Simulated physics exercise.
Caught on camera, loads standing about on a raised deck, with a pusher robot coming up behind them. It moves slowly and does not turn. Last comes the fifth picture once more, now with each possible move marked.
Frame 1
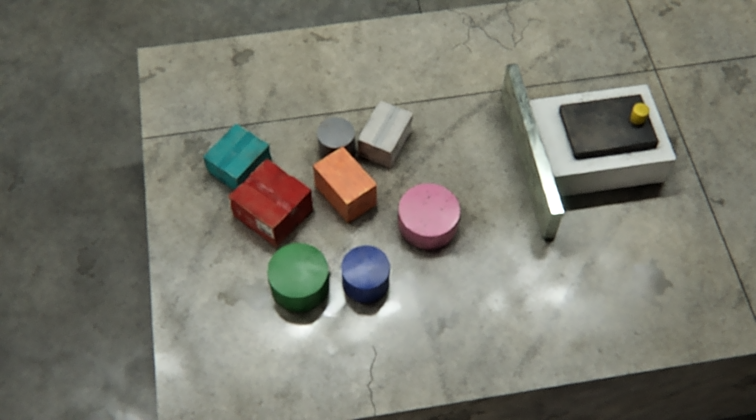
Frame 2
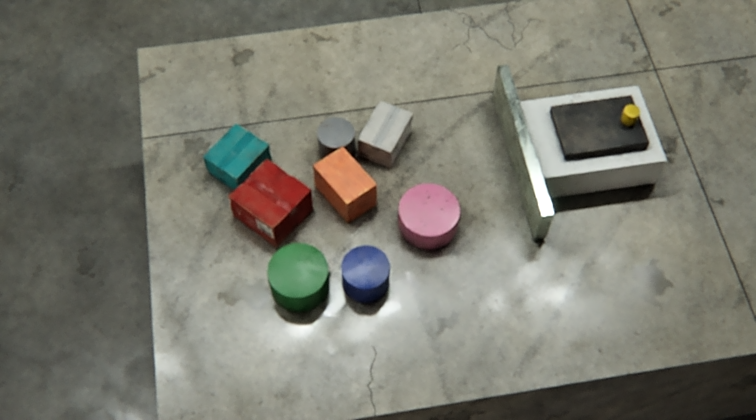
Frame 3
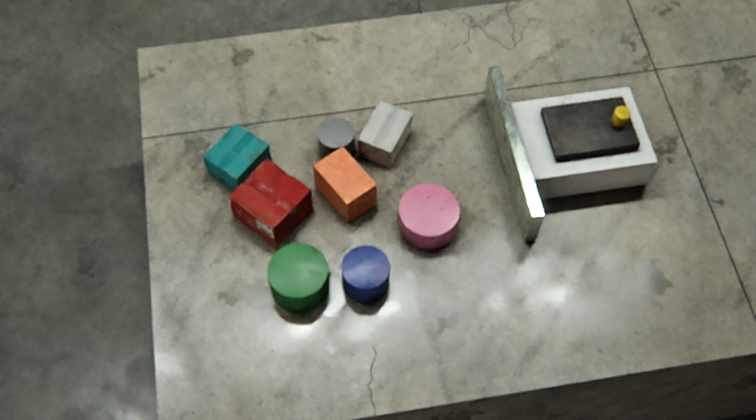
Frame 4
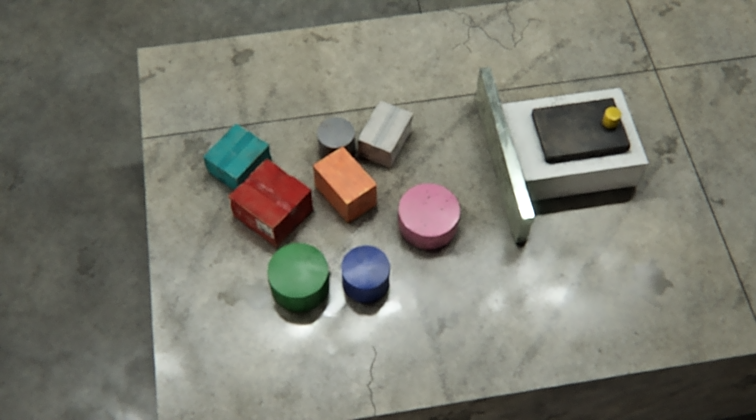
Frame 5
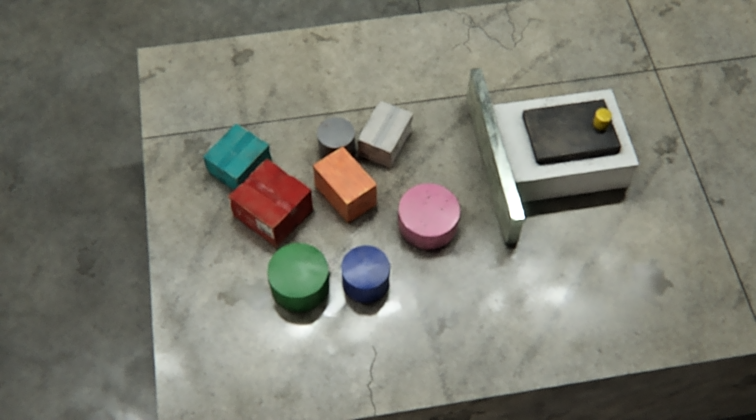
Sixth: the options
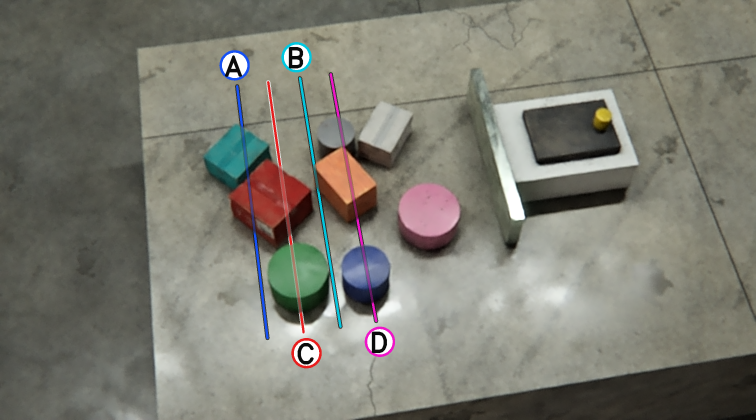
The clip opens on a cluster of coloured boxes and round canisters on a grey slab, with a white machine bearing an upright front plate to their right. The machine slides slowly left without turning, narrowing the gap to the pink canister, while the boxes and canisters stay still.
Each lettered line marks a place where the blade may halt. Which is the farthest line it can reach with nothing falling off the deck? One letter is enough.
A.
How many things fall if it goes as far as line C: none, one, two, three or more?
The count is none.
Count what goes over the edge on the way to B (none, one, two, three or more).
By then, none.
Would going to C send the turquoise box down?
No.
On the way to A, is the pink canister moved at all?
Yes.
On the marked copy, A at (251, 202); B at (319, 193); C at (285, 198); D at (352, 188).
With A. Early on, robot (478, 143); white parcel (371, 139); pink canister (382, 227).
Further on, robot (390, 155); turquoise box (203, 164); red parcel (239, 218).
At the end, robot (323, 164); turquoise box (156, 170); red parcel (172, 228); nothing has fallen.
As for the rest, B is safe but short; C is safe but short; D is safe but short.
